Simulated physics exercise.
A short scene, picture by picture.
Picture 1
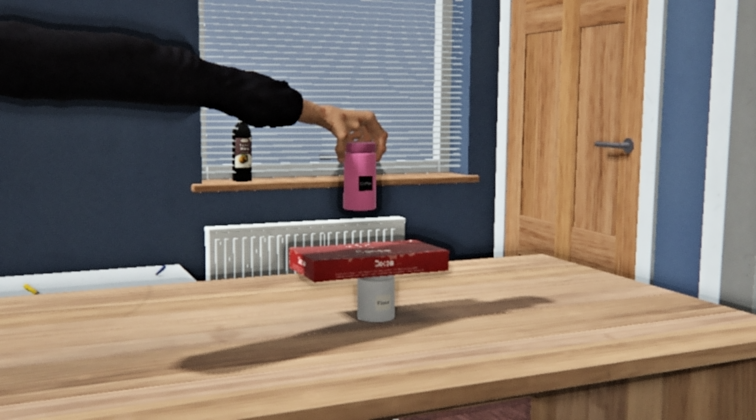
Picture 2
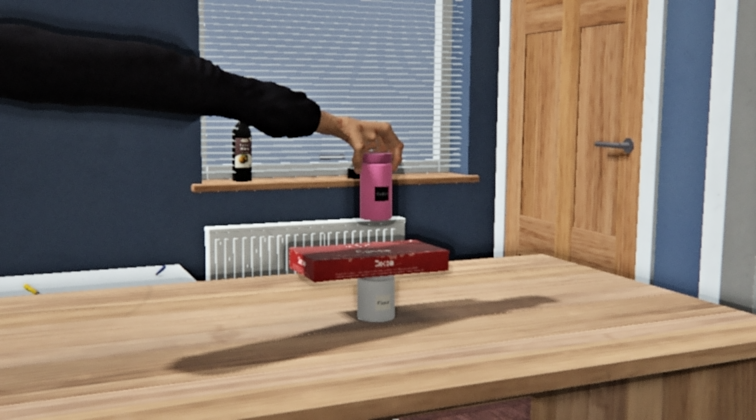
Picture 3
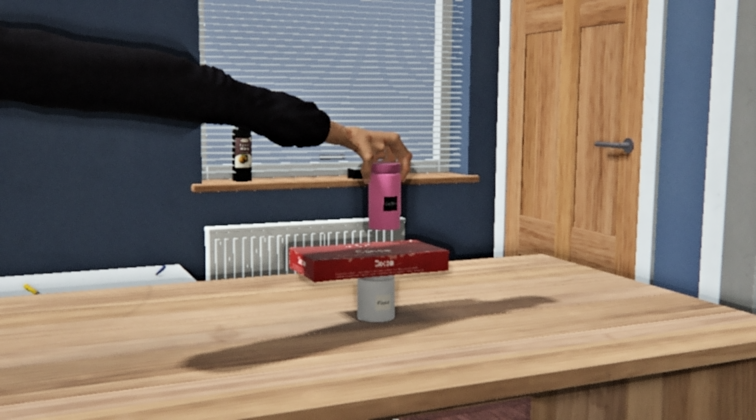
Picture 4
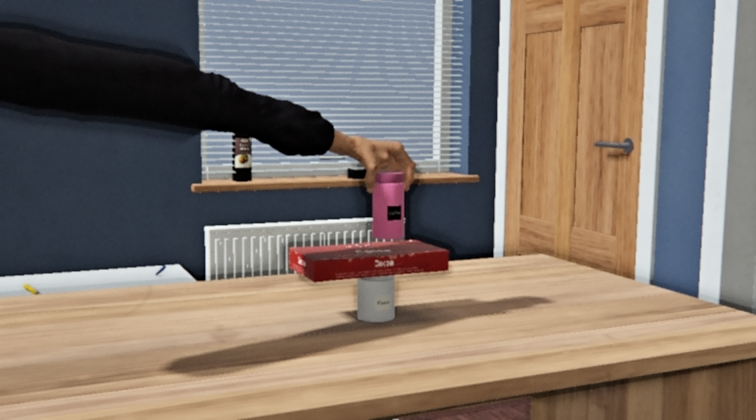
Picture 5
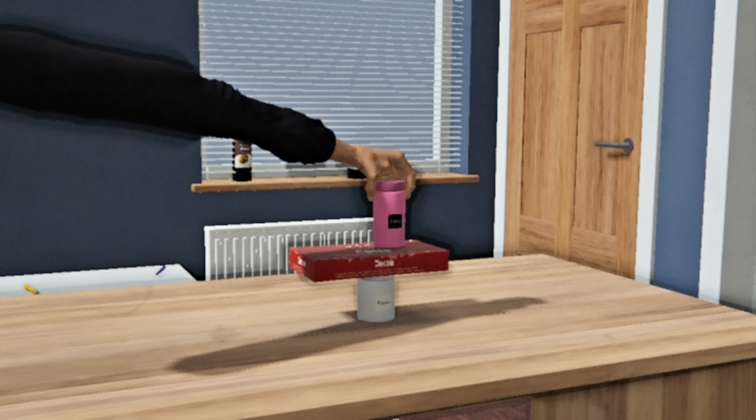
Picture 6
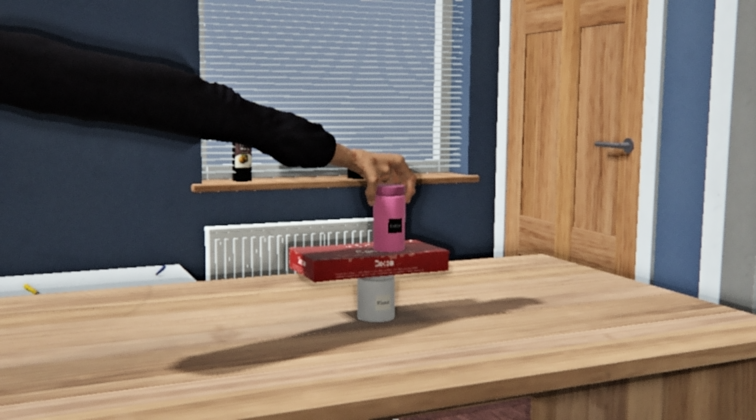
A hand lowers a pink jar onto a red packet resting on a light-coloured can.
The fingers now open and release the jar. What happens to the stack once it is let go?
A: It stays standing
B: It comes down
Answer: A.
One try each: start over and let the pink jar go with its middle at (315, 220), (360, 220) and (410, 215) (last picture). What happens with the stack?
Try one: Collapse; try two: Stable; try three: Stable.
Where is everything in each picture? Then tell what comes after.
On its way; pink jar (360, 176); red packet (369, 259), in the first picture.
On its way; pink jar (376, 186); red packet (369, 259), in the second picture.
On its way; pink jar (385, 196); red packet (369, 259), in the third picture.
On its way; pink jar (388, 205); red packet (369, 259), in the fourth picture.
On its way; pink jar (389, 213); red packet (369, 259), in the fifth picture.
Set down, still held; pink jar (389, 218); red packet (369, 259), in the sixth picture.
Then, 0.20 s on from there, no change.
Then, 0.40 s on from there, pink jar resting near (389, 218).
In the end, all 3 unmoved. At the end, from the last picture's camera, pink jar near (389, 218). The stack keeps its balance.
